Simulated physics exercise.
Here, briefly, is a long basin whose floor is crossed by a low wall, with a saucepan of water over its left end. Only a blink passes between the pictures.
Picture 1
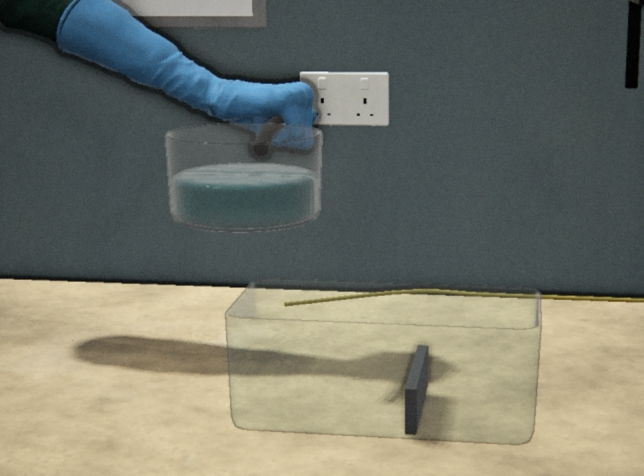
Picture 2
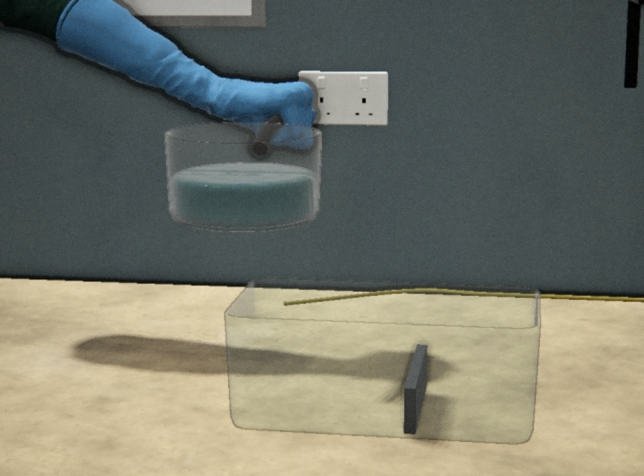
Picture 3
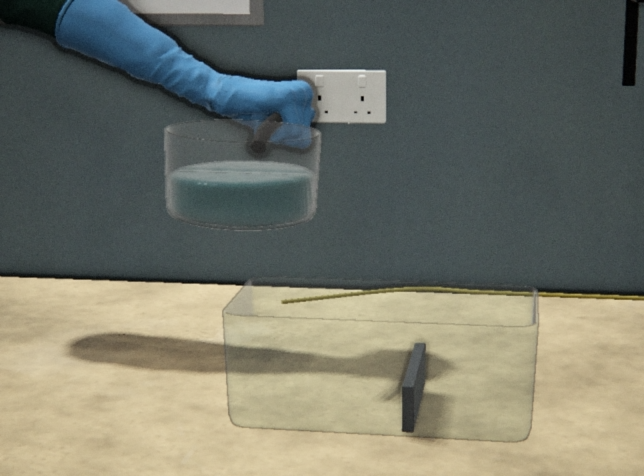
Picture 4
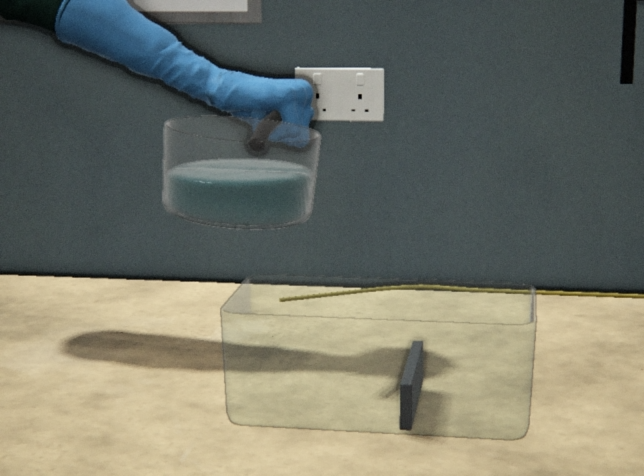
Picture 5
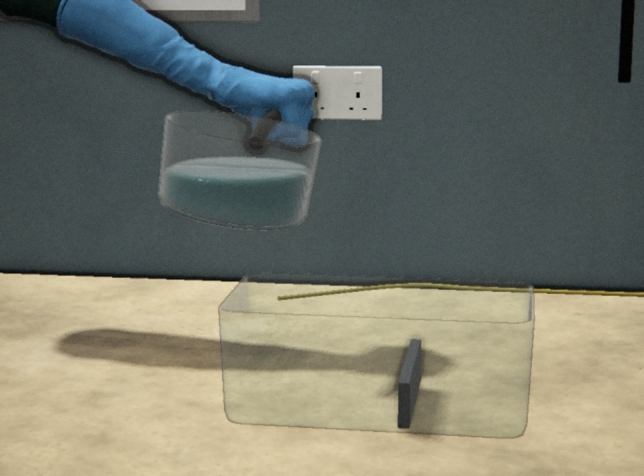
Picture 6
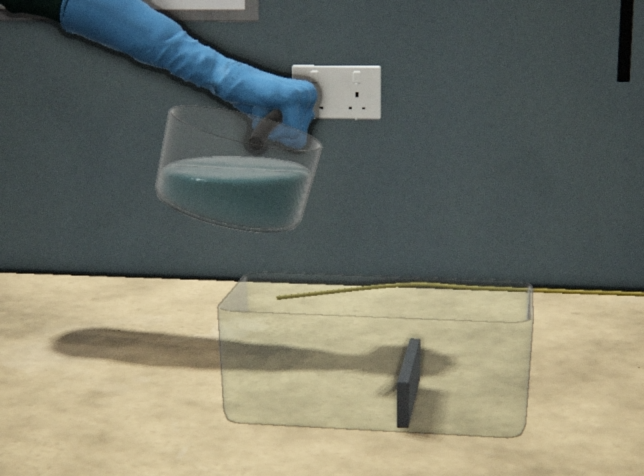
A clear pan of bluish water, held by a blue-gloved hand, hangs nearly level above the left end of a long, clear basin with a low dark wall inside. The hand then gradually tilts it, the right side dipping and the left side rising, while the basin stays empty.
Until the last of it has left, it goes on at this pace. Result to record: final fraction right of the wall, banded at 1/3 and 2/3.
Seems the share right of the wall never gets to a third.
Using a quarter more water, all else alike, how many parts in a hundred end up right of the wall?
It comes to near 5 per cent.
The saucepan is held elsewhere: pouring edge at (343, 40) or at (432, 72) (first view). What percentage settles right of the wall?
Roughly 35 per cent, then roughly 85 per cent.
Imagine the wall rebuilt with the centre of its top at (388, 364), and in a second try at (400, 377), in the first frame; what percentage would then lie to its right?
Around 15 per cent for the first, around 10 per cent for the second.
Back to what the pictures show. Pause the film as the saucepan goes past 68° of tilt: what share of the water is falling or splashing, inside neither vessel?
Share out of both vessels: Approx. 25 %.
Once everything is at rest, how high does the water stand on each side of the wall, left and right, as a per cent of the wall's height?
The left part 60 per cent, the right part 0.
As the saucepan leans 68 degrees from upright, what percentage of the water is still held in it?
About 75 %.
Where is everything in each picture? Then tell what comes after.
In the first frame, it leans 0°; its right rim is at (320, 136); the water meets the walls at (176, 173) and (318, 176); the long basin's rim runs from (240, 299) to (540, 310); the wall's top is at (417, 367).
In the second frame, it leans 1°; its right rim is at (319, 137); the water meets the walls at (175, 172) and (317, 176).
In the third frame, it leans 2°; its right rim is at (319, 137); the water meets the walls at (173, 170) and (315, 174).
In the fourth frame, it leans 5°; its right rim is at (318, 139); the water meets the walls at (171, 168) and (312, 173).
In the fifth frame, it leans 9°; its right rim is at (318, 144); the water meets the walls at (168, 167) and (311, 172).
In the sixth frame, it leans 14°; its right rim is at (319, 150); the water meets the walls at (165, 165) and (311, 171).
A moment on, the saucepan is tipped part way and 73 per cent is still to pour, 4 is left of the wall and 0 right of it.
Next, the saucepan is tipped on its side and 19 per cent is still to pour, 68 is left of the wall and 1 right of it.
Then the saucepan is tipped right over and 1 per cent is still to pour, 94 is left of the wall and 2 right of it.
Later the saucepan is tipped right over and 0 per cent is still to pour, 97 is left of the wall and 3 right of it.
At rest 97 per cent lies left of the wall, 2 right of it and 1 outside.
